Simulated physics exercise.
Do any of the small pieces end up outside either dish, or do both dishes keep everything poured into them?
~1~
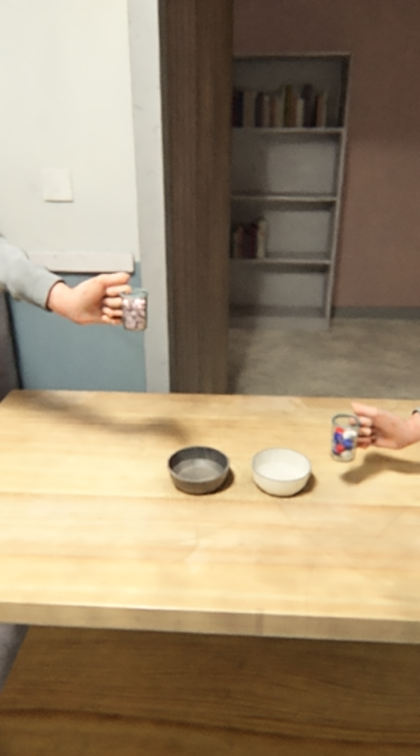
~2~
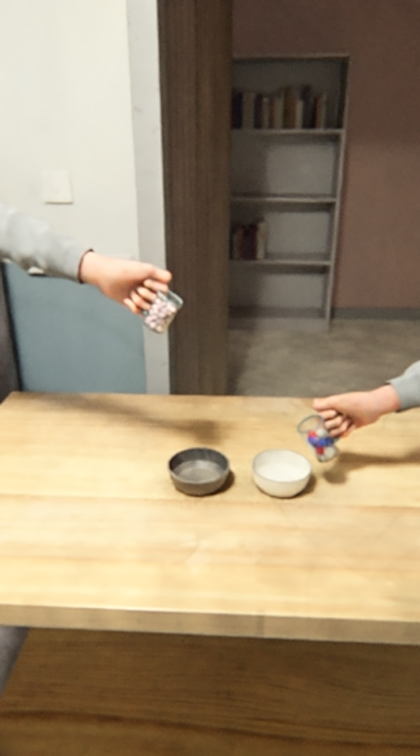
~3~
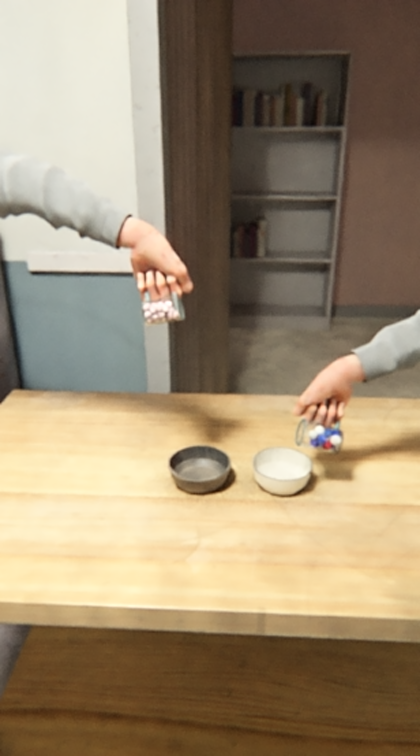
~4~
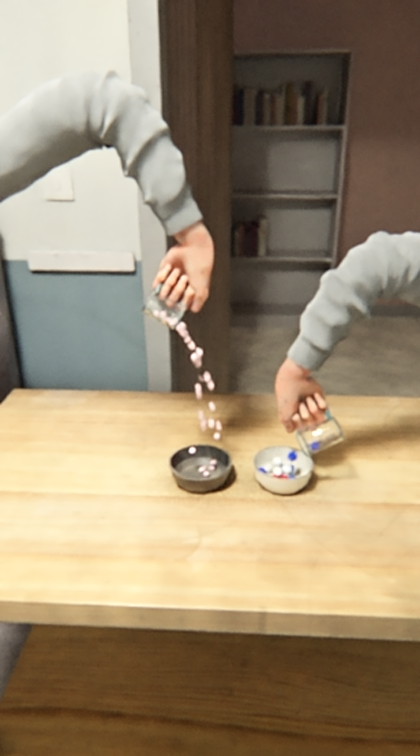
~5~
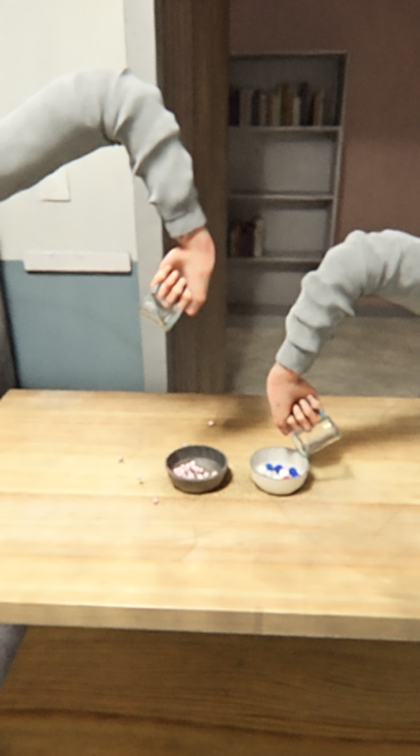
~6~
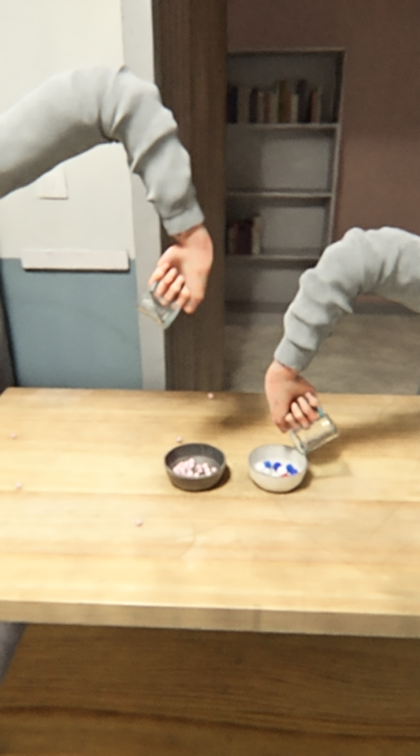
Some of the pale pink pieces end up outside the dark dish on the left. The white dish on the right keeps all of its pieces.
Two hands tipping glass cups over, pouring pale pink pieces into a dark dish, some scattering, and mixed-coloured ones into a white dish.
